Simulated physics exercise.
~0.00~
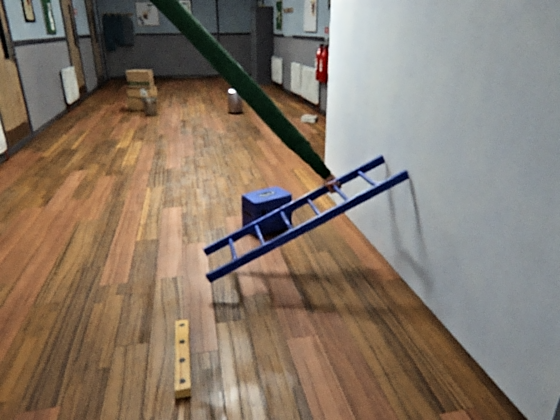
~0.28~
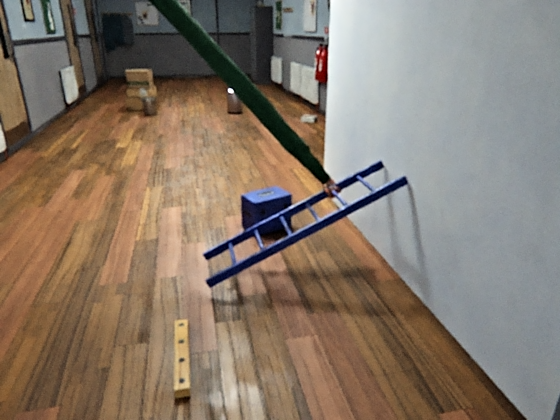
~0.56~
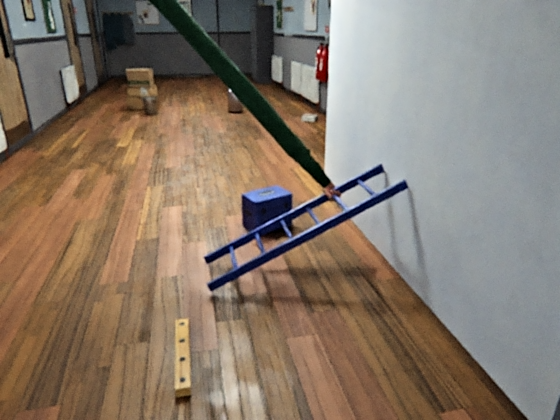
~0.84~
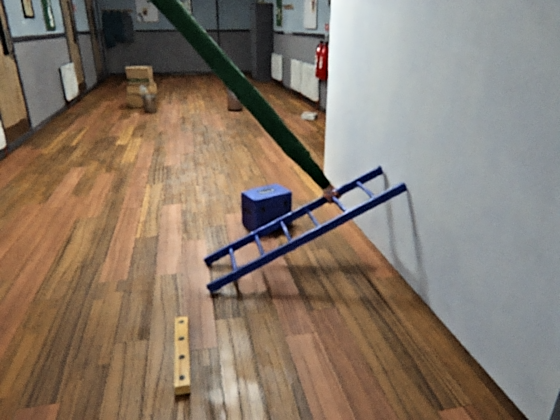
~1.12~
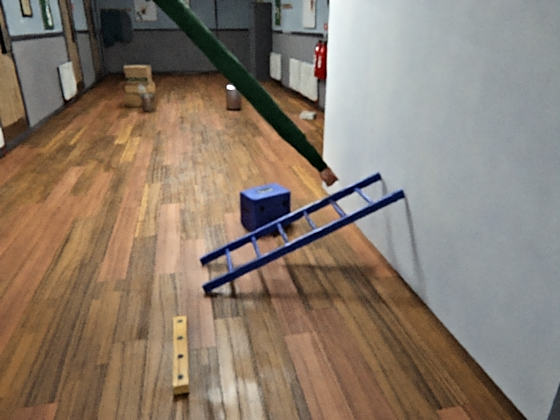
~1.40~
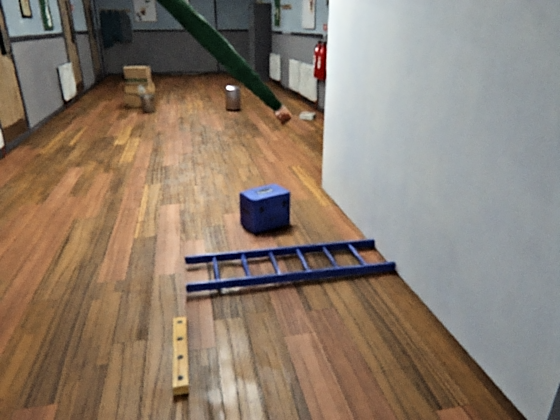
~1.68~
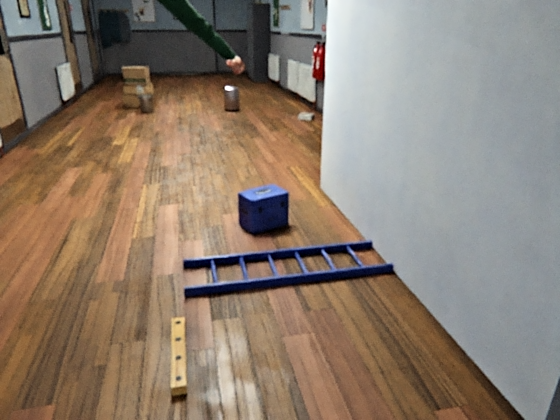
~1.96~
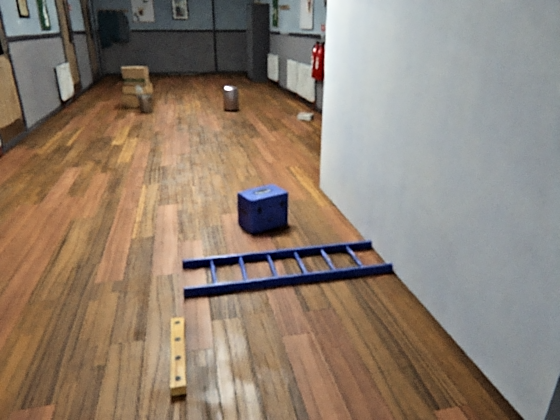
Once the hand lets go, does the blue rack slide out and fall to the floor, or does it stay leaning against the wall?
The blue rack slides out at its feet and falls, ending up flat on the wooden floor.
